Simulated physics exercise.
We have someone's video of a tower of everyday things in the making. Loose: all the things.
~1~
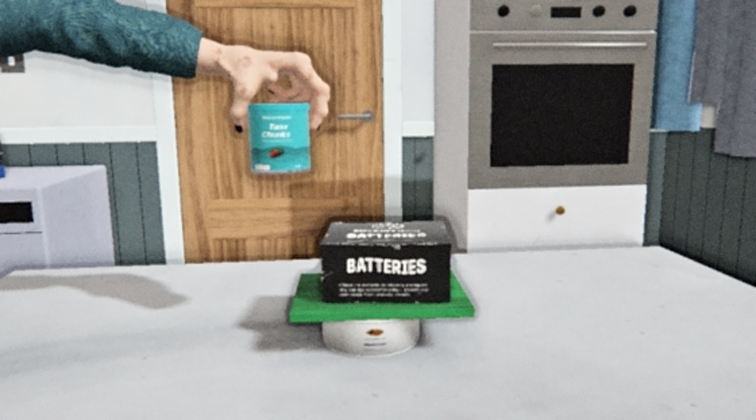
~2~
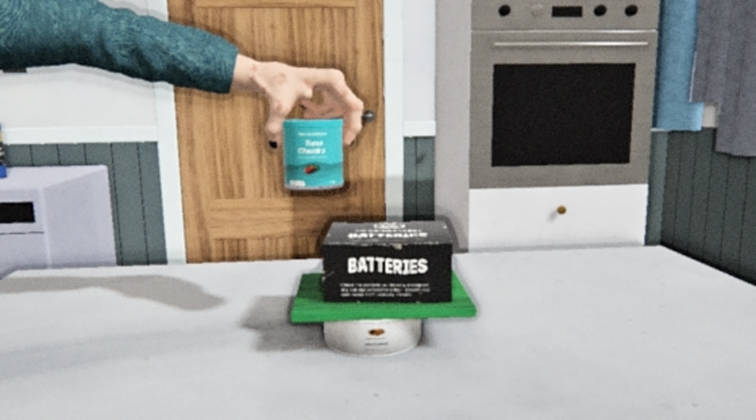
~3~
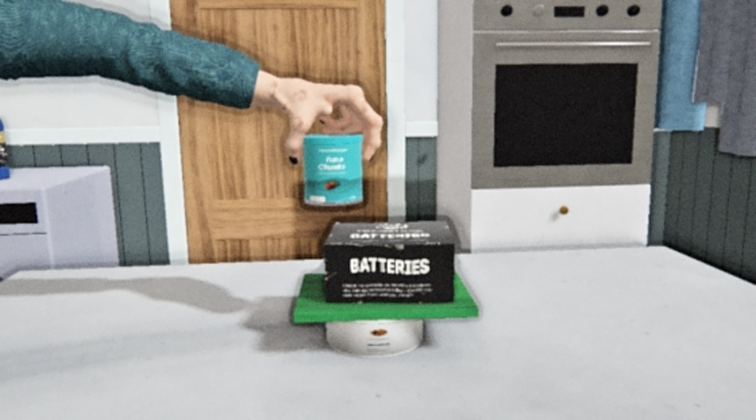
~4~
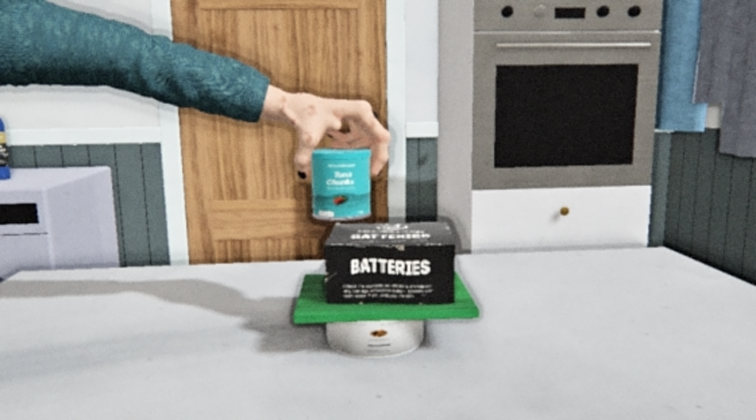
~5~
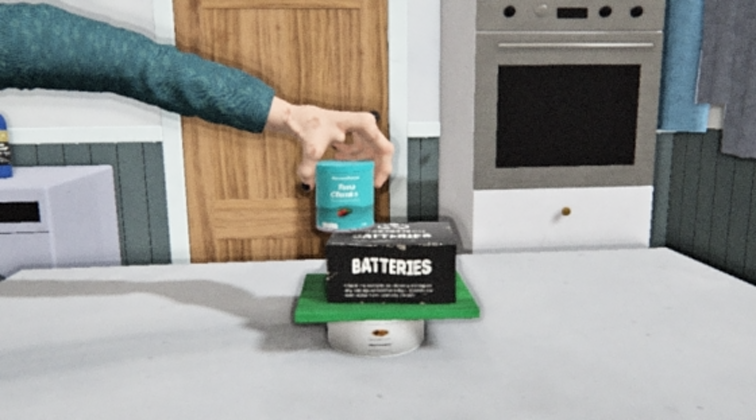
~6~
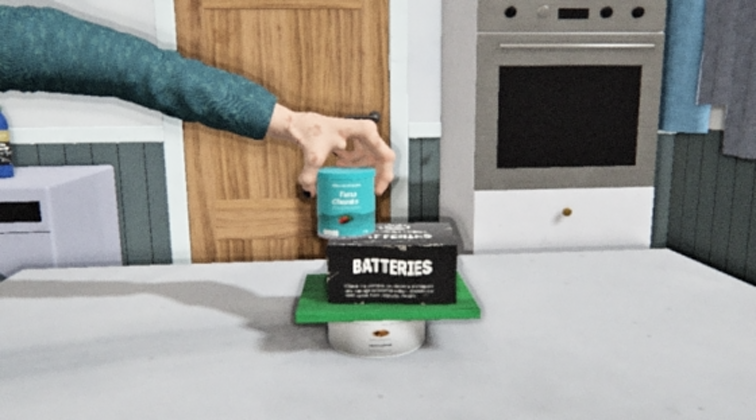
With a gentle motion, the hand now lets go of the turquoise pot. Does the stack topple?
No, secure.
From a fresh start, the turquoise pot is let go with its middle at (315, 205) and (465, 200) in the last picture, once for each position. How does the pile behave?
Case 1: Collapse. Case 2: Collapse.
Then, 0.90 s later than the last frame, all is still.
Then, 2.00 s later than the last frame, turquoise pot resting near (345, 202).
When it is over, all 4 as before. End places, in pixels of the last picture, turquoise pot near (345, 202). The pile keeps its balance.
